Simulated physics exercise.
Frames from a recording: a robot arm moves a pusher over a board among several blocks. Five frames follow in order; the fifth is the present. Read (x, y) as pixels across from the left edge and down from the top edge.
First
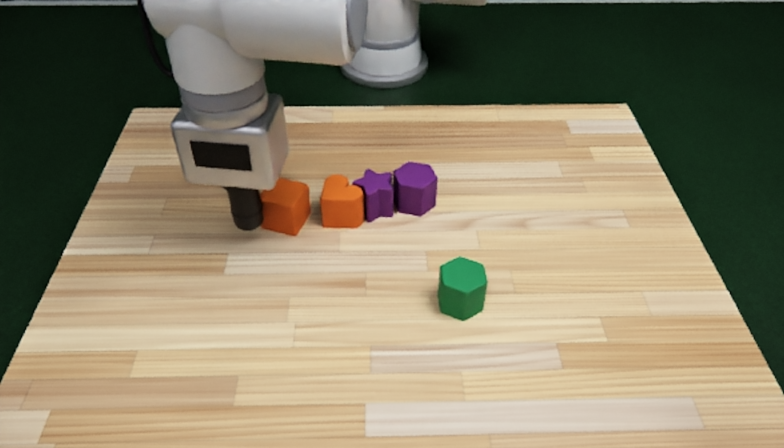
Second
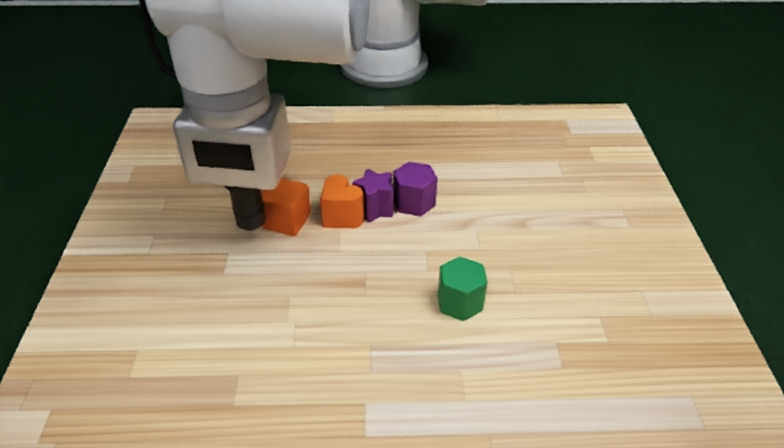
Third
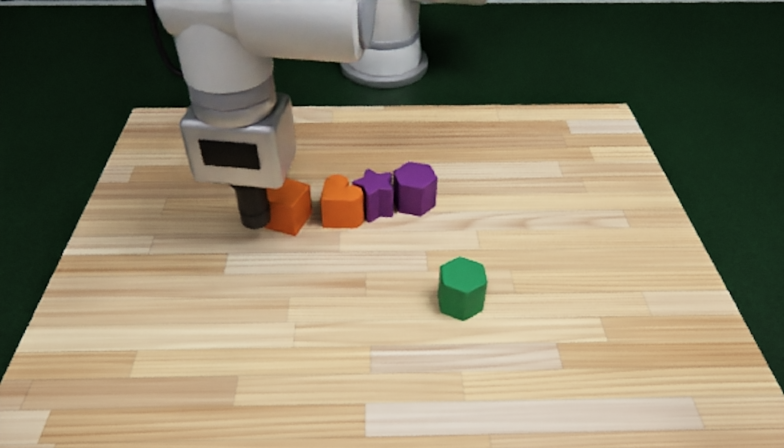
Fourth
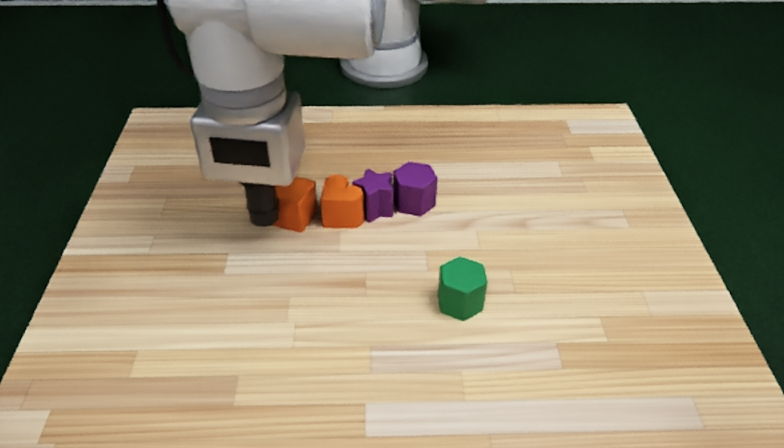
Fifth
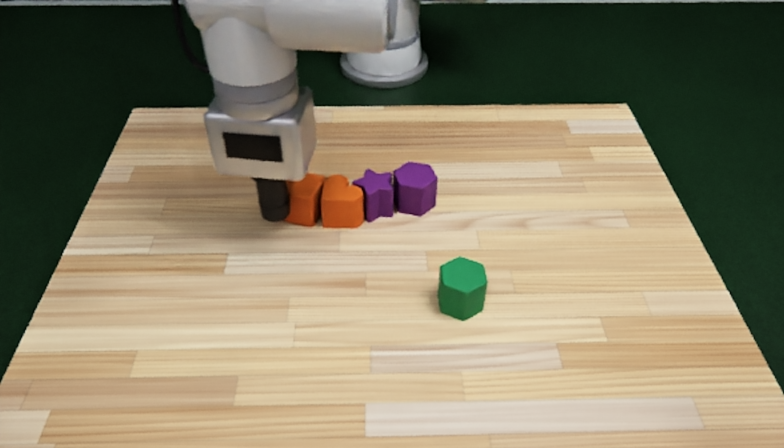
The clip opens on a robot arm holding a dark pusher beside an orange block, left of an orange heart, a purple star and a purple six-sided block, with a green block nearer the viewer. The arm barely shifts at first, then pushes the orange block a short way right, closing the gap to the heart.
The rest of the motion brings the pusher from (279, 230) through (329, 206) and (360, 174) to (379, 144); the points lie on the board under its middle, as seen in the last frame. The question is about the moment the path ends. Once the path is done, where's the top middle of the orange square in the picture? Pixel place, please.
By then it is at (334, 134).
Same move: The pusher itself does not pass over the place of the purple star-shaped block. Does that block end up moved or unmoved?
At the end of the path, it will have moved.
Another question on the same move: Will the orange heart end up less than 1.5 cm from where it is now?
I believe not.
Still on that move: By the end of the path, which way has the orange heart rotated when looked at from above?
Clockwise, looking down.
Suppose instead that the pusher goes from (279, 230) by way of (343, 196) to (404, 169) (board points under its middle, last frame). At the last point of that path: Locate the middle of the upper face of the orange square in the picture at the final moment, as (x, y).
Answer: (337, 146).
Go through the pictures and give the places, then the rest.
The first picture shows lower end of the pusher (249, 222), tops of blocks, orange square (283, 191), orange heart (340, 188), purple star-shaped block (374, 180), purple six-sided block (415, 174).
The second picture shows pusher (251, 222), blocks as before.
The third picture shows pusher (256, 221), blocks as before.
The fourth picture shows pusher (265, 218), orange square (290, 188).
The fifth picture shows pusher (276, 213), orange square (300, 183), orange heart (340, 188), purple star-shaped block (374, 180), purple six-sided block (415, 174).
What follows on the original path. One third of the way, pusher (329, 188); orange square (327, 156), turned 25° anticlockwise; orange heart (356, 186), turned 35° clockwise; purple star-shaped block (389, 181), turned 15° anticlockwise; purple six-sided block (424, 172).
Two thirds of the way, pusher (359, 158); orange square (334, 135), turned 85° anticlockwise; orange heart (357, 185), turned 40° clockwise; purple star-shaped block (390, 181), turned 15° anticlockwise; purple six-sided block (425, 172).
At the end, pusher (379, 128); orange square (334, 134), turned 90° anticlockwise; orange heart (357, 185), turned 40° clockwise; purple star-shaped block (390, 181), turned 15° anticlockwise; purple six-sided block (425, 172).
